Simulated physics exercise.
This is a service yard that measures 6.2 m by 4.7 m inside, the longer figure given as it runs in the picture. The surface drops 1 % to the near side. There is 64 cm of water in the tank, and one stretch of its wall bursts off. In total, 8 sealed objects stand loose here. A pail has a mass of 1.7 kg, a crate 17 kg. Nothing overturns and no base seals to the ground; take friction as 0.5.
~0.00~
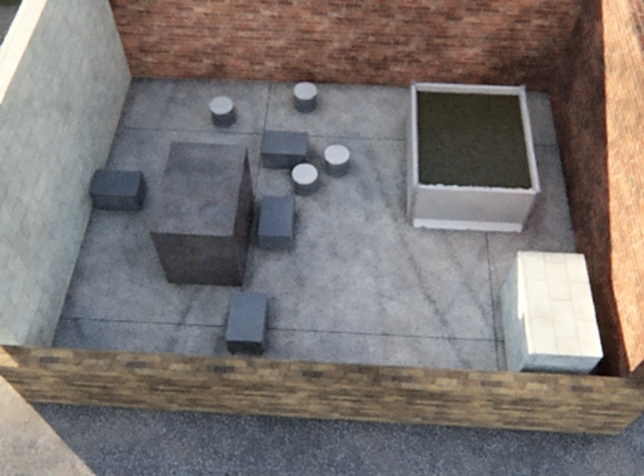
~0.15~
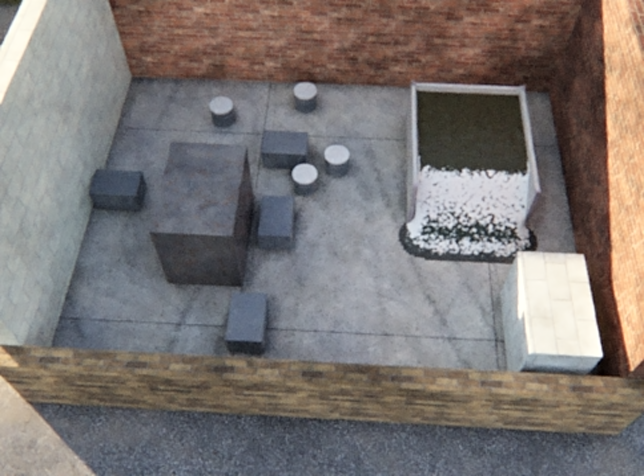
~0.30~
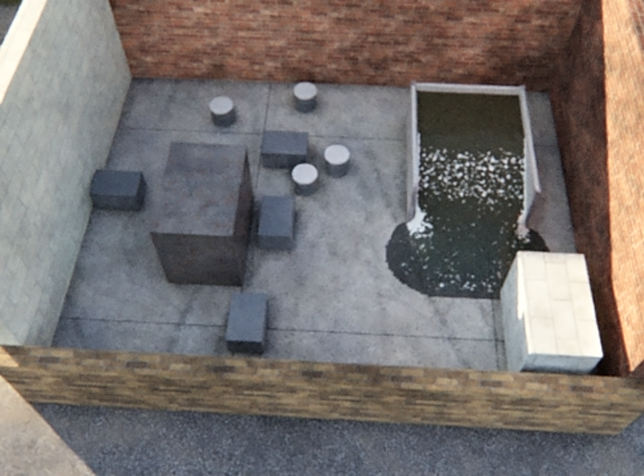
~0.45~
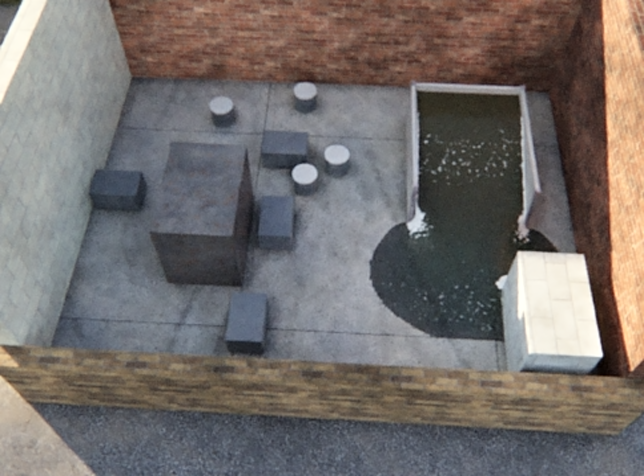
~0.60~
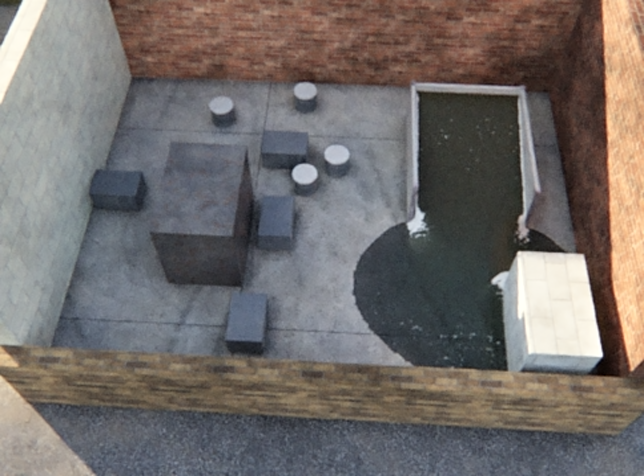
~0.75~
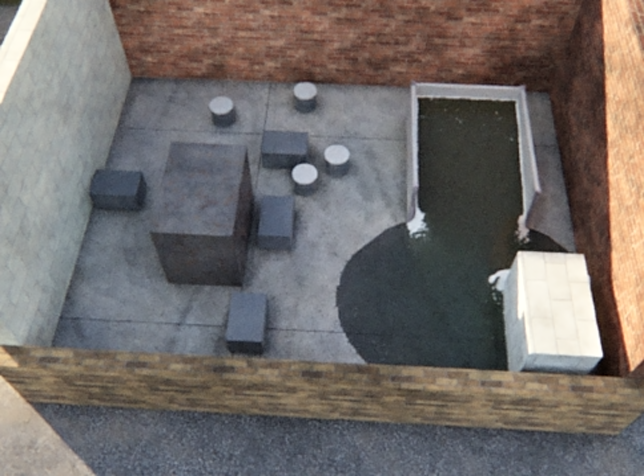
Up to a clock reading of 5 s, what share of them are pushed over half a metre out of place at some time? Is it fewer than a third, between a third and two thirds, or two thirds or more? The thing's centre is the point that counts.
We'll see only a small share moved that far, short of a third.
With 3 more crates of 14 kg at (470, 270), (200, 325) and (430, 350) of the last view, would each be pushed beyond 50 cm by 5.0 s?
In order: Beyond it, beyond it, beyond it.
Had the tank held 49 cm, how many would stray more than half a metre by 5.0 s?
The count would be 1.
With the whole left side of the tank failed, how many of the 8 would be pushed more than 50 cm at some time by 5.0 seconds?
Then the count would be 8.
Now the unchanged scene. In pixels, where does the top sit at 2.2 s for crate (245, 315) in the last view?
It ends up close to (217, 301).
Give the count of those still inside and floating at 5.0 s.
Count: 1.
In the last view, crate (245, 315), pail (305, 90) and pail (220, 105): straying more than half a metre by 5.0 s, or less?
Listed in sequence: Higher; lower; lower for the last.
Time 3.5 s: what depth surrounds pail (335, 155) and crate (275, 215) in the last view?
Roughly 0 and 6 cm.
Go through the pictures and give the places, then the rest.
In the first picture, a pail at (305, 90) rests on the ground; a crate at (116, 182) rests on the ground; water covers 2.3 m2; 0 of 8 have shifted.
In the second picture, a pail at (305, 90), on the bottom; a crate at (116, 182), on the bottom; 3.1 m2 under water; 0 of 8 have shifted.
In the third picture, a pail at (305, 90), on the bottom; a crate at (116, 182), on the bottom; water covers 4.1 m2; 0 of 8 have shifted.
In the fourth picture, a pail at (305, 90) rests on the ground; a crate at (116, 182), on the bottom; water covers 5.1 m2; 0 of 8 have shifted.
In the fifth picture, a pail at (305, 90), on the bottom; a crate at (116, 182) rests on the ground; 6.2 m2 under water; 0 of 8 have shifted.
In the sixth picture, a pail at (305, 90), on the bottom; a crate at (116, 182), on the bottom; water covers 7.0 m2; 0 of 8 have shifted.
After 1.1 s 0 of 8 are over 50 cm from their spots; 0 afloat.
After 2.2 s 0 of 8 are over 50 cm from their spots; 0 afloat.
After 3.5 s 1 of 8 are over 50 cm from their spots; 1 afloat.
After 5.0 s 2 of 8 are over 50 cm from their spots, and 2 have been at some point; 1 afloat.
